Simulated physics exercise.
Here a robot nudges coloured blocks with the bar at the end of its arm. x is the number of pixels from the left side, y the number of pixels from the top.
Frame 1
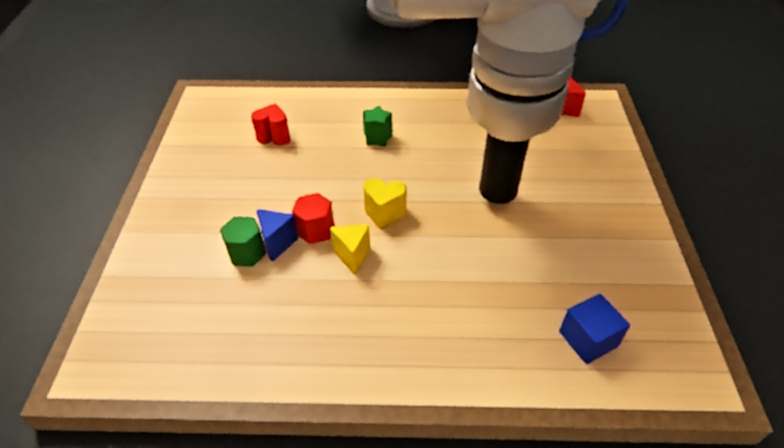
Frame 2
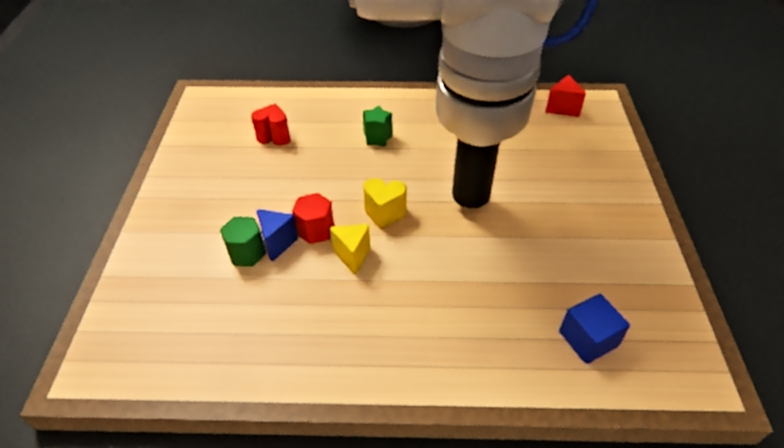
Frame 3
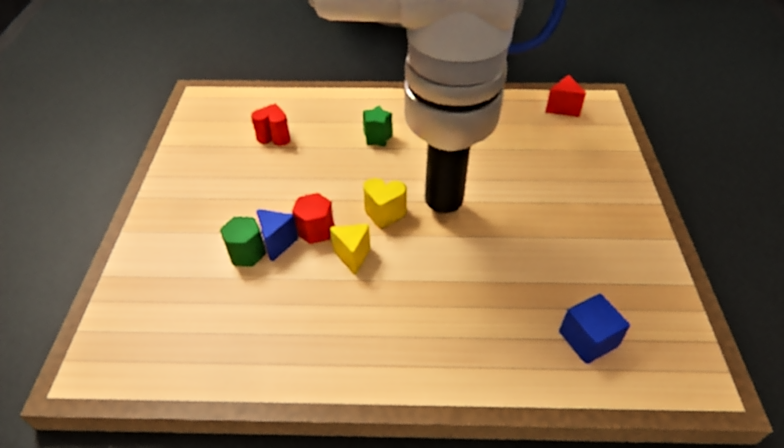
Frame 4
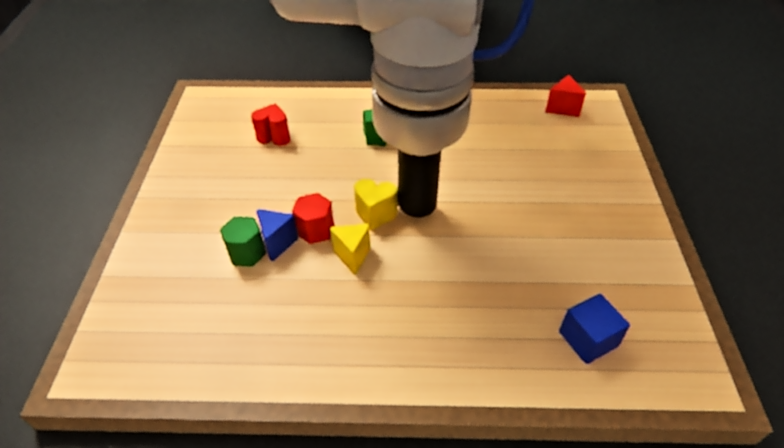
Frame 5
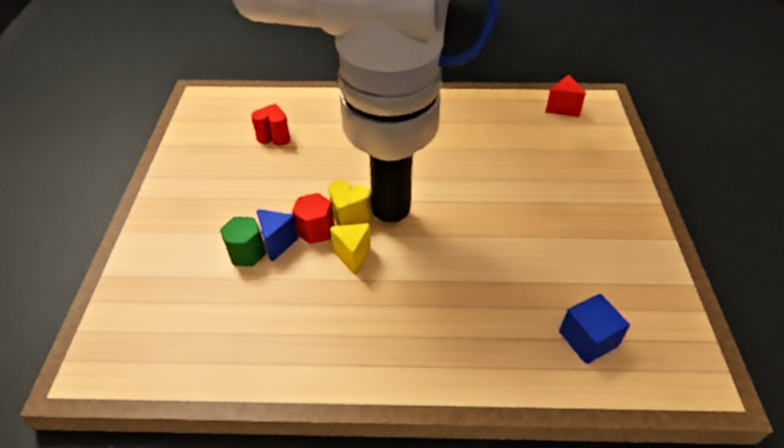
A robot arm moved left across the wooden board and pushed the yellow heart-shaped block left, up close to the red hexagonal block and the yellow triangular one, while the other blocks stayed put.
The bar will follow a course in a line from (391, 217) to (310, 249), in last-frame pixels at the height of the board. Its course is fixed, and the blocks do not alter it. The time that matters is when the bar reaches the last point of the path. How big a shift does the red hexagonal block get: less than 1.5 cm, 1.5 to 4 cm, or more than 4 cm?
The answer will be the middling band, 1.5 to 4 cm.
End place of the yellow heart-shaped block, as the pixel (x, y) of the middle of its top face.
Top centre: (312, 189).
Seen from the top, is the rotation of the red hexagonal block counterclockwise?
Answer: Yes.
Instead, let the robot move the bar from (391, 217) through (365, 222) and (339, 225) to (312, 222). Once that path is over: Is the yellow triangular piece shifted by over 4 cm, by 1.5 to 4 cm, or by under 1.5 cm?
Final distance: Less than 1.5 cm.
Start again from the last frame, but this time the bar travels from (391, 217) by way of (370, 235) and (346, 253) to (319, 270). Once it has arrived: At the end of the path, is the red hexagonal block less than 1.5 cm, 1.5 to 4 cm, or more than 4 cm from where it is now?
Between 1.5 and 4 cm.
What follows on the original path. Halfway along, bar (350, 224); blue triangular piece (262, 227); red hexagonal block (284, 204), turned 55° anticlockwise; yellow heart-shaped block (318, 190), turned 70° clockwise.
At the end, bar (308, 239); blue triangular piece (262, 227); red hexagonal block (278, 204), turned 70° anticlockwise; yellow heart-shaped block (312, 189), turned 95° clockwise; yellow triangular piece (347, 238), turned 20° anticlockwise.
